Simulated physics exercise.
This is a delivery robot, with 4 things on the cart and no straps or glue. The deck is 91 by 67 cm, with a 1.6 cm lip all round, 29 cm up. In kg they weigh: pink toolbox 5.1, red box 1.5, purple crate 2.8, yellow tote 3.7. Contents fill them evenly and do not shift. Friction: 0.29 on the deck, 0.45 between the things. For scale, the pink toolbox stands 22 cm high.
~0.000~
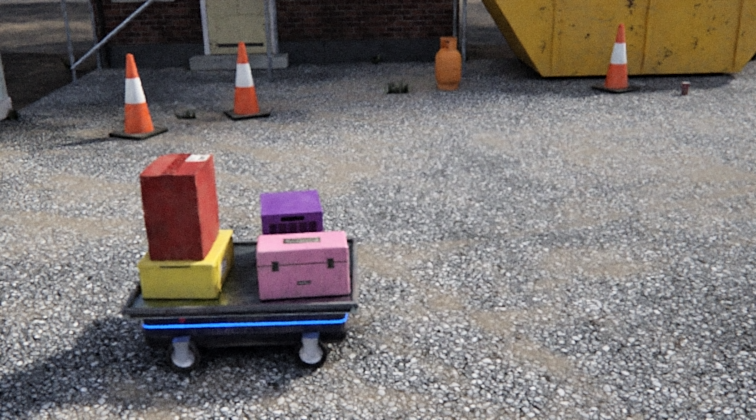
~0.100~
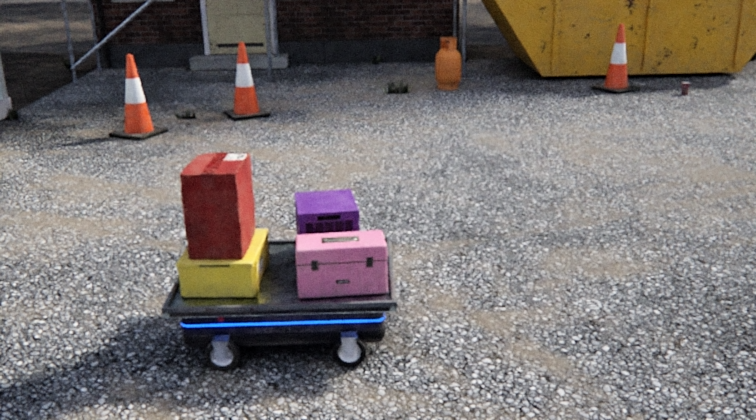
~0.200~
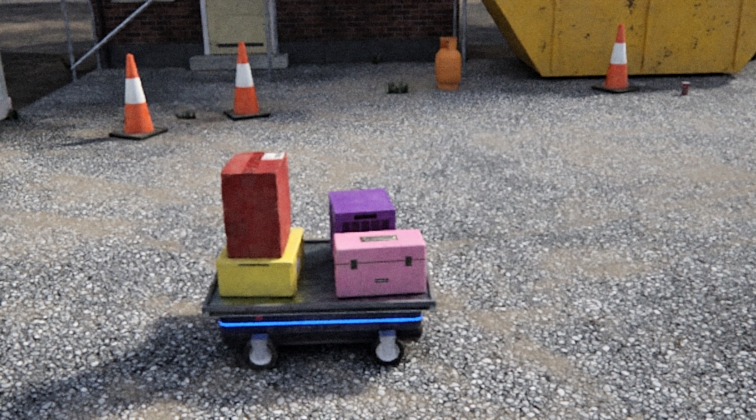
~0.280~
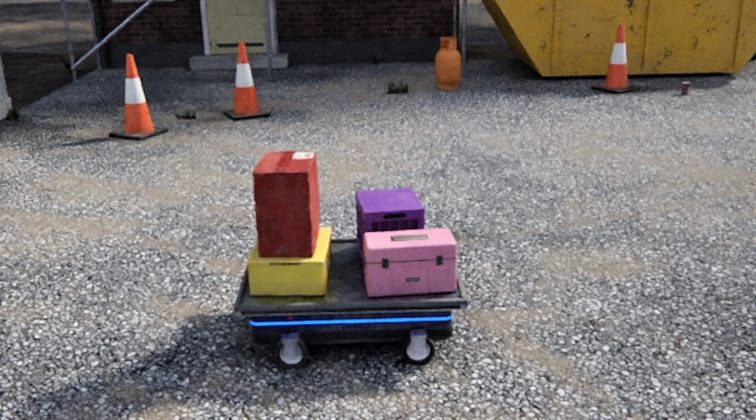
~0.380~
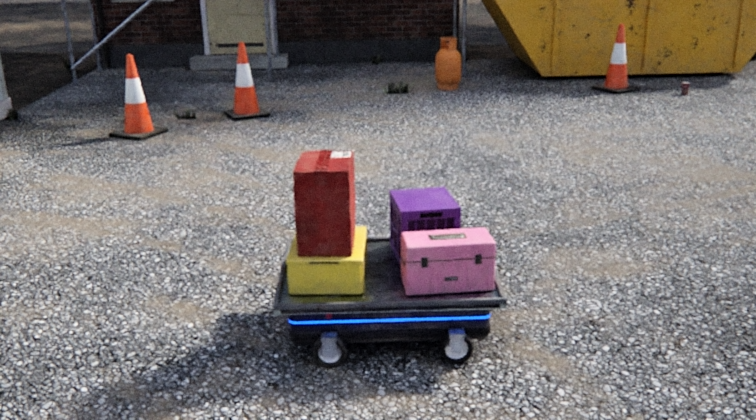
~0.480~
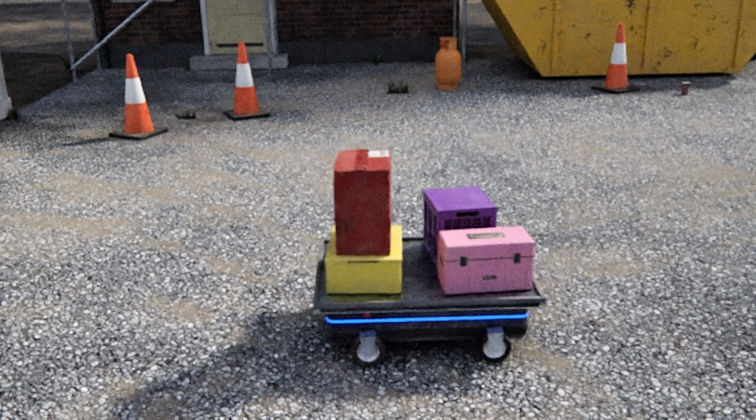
A low wheeled robot carrying four colourful boxes rolls steadily from left to right across gravel.
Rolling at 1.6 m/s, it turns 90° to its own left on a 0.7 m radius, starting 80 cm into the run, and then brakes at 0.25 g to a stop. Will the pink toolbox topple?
The pink toolbox falls over.
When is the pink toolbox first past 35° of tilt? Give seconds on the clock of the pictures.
Near 0.9 s.
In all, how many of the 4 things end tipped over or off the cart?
That comes to 1.
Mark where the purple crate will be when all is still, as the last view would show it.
At about (509, 130).
Around 0.78 s, 125 cm covered, turned 25°; pink toolbox at 19° to upright near (593, 235); purple crate shifted 15 cm.
Around 1.18 s, 189 cm covered, turned 77°; pink toolbox now off the cart; purple crate shifted 26 cm; red box shifted 17 cm.
Around 1.48 s, 235 cm covered, turned 90°; purple crate shifted 29 cm; red box shifted 26 cm; yellow tote shifted 9 cm.
Finally (2.5 s), off the cart and tipped over, pink toolbox; not toppled but over 10 cm from the start, red box and purple crate; the last one still in place (within 10 cm). In the last view, pink toolbox near (653, 223).
